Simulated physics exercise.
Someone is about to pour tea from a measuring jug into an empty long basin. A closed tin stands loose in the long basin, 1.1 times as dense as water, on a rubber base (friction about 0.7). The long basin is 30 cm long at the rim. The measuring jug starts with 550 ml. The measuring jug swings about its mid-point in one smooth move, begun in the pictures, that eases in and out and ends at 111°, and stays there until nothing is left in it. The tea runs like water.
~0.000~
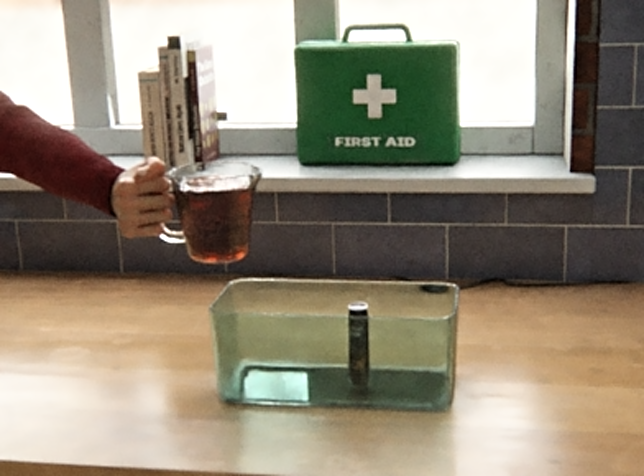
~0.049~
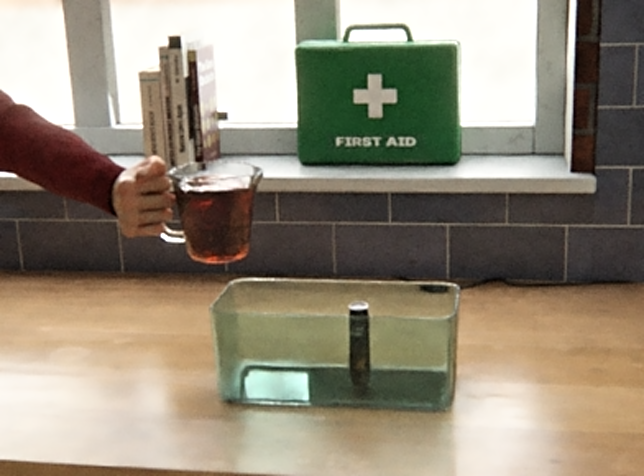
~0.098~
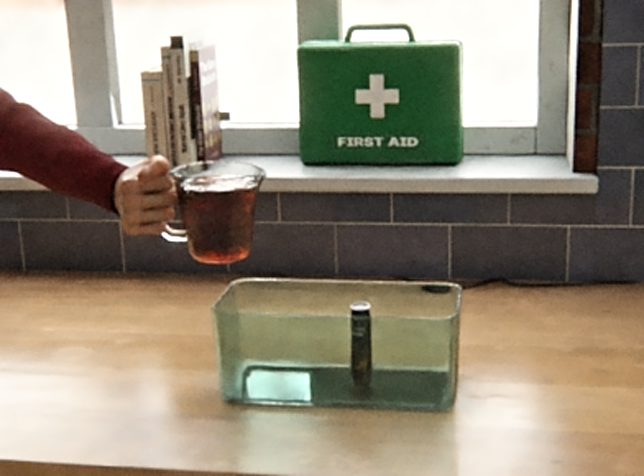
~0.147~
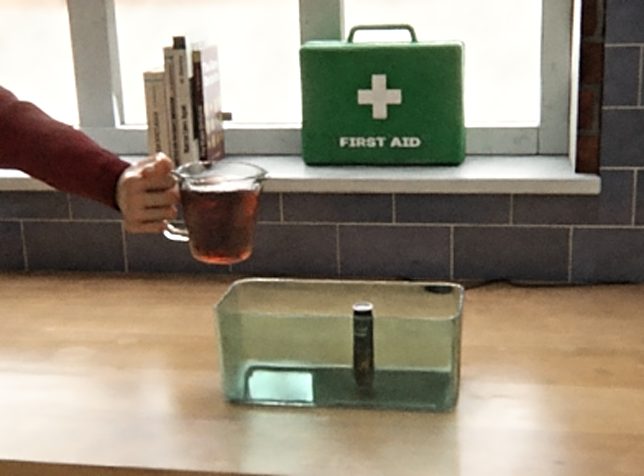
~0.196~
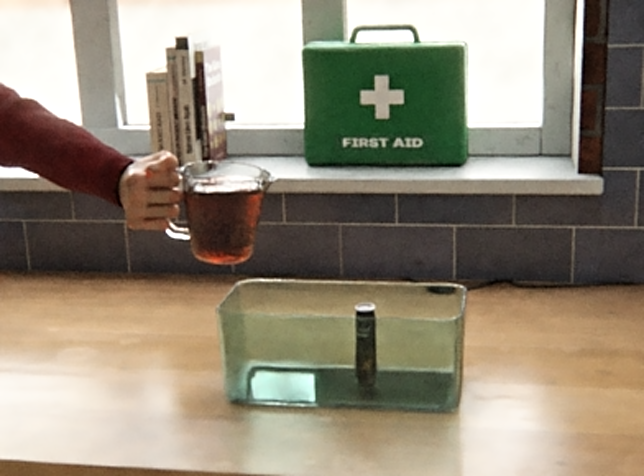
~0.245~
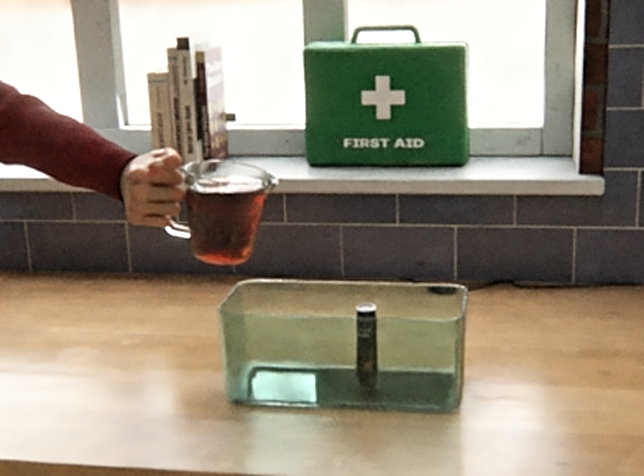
At the start, a hand in a dark red sleeve holds a glass jug of reddish-brown tea level above a long clear basin, where a dark tin stands upright. The view drifts very slightly while the hand gradually tilts the jug a little to the right, with the tea still inside.
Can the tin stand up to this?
It stays up.
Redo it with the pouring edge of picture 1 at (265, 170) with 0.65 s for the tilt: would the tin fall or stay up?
Then it remains upright.
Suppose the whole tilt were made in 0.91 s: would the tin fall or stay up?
The tin remains upright.
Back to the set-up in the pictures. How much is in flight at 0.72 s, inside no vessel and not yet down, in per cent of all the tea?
Some 16 per cent.
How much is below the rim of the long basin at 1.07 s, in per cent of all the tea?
Near 72 in a hundred.
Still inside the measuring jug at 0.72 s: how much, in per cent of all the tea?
Near 76 in a hundred.
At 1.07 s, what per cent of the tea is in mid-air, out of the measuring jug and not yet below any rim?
Some 12 per cent.
Then, 0.72 s in, the tilt is 63° and 75 per cent is still to pour; the tin stands where it began.
Then, 1.07 s in, the tilt is 101° and 16 per cent is still to pour; the tin stands where it began.
Then, 1.43 s in, the tilt is 111° and 0 per cent is still to pour; the tin stands where it began.
Then, 1.83 s in, the tilt is 111° and 0 per cent is still to pour; the tin stands where it began.
Finally, the tin stands where it began.
